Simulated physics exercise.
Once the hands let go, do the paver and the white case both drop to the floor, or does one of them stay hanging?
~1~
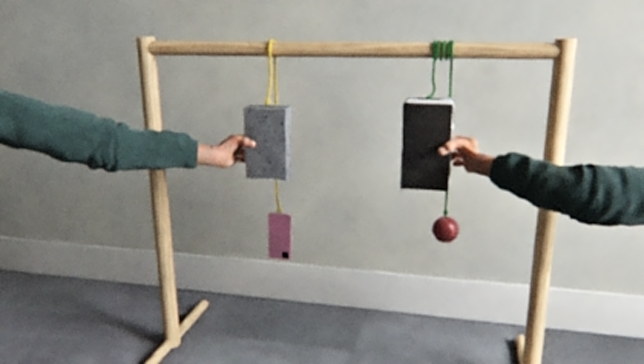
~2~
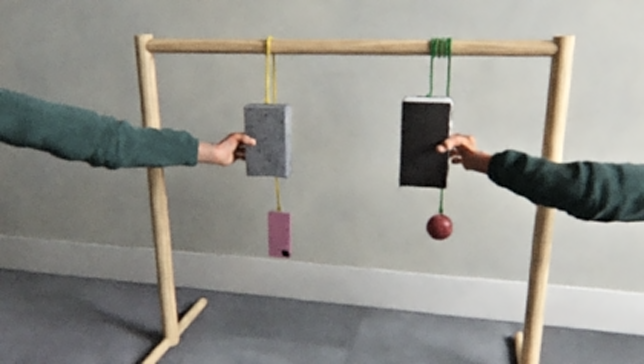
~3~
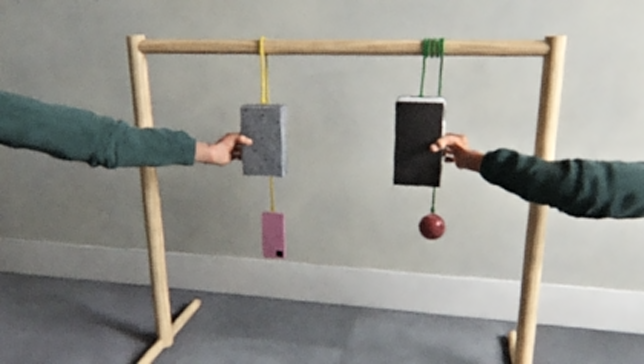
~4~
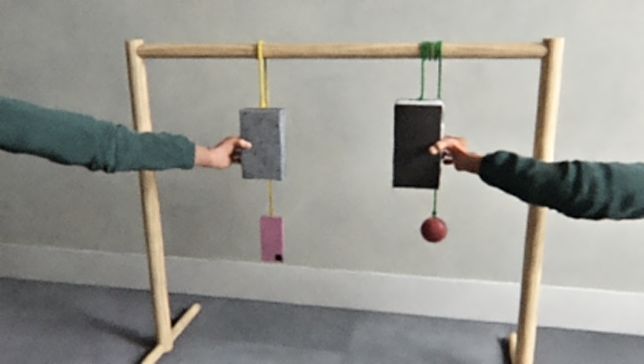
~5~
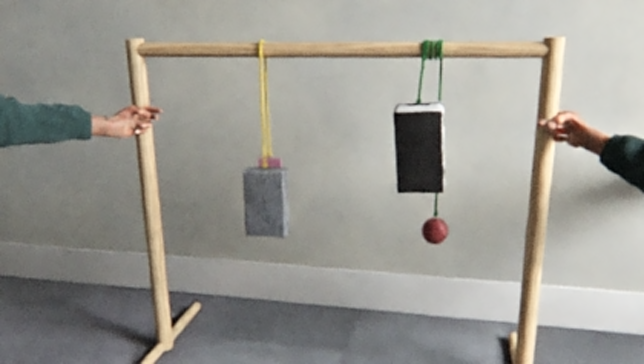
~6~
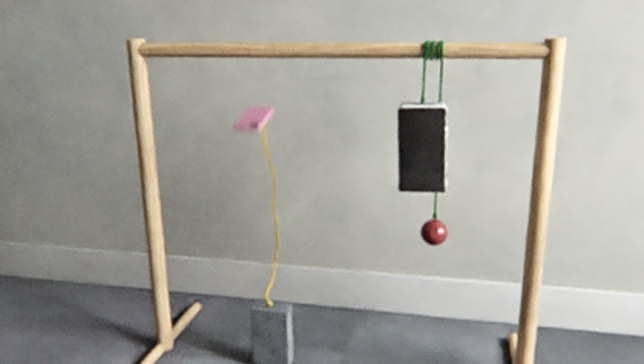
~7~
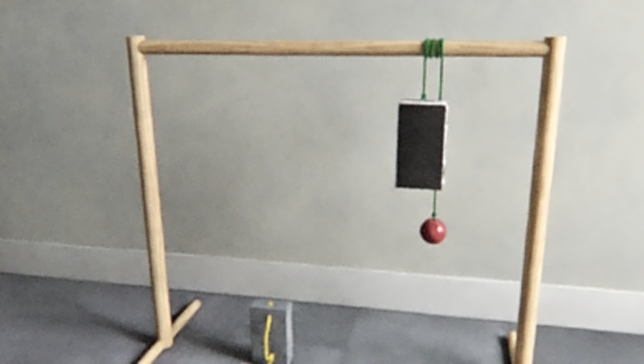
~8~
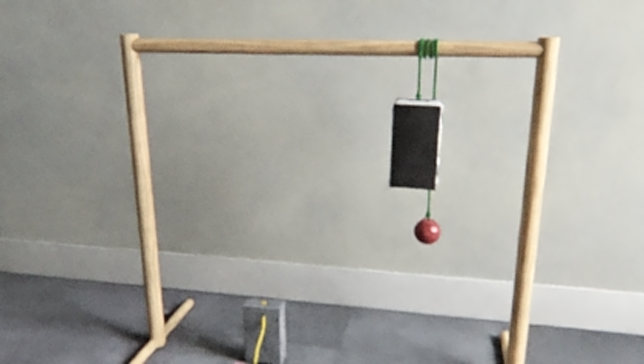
One stays hanging. The paver drops to the floor, pulling its yellow lace off the rail, while the white case keeps its height on the green lace.
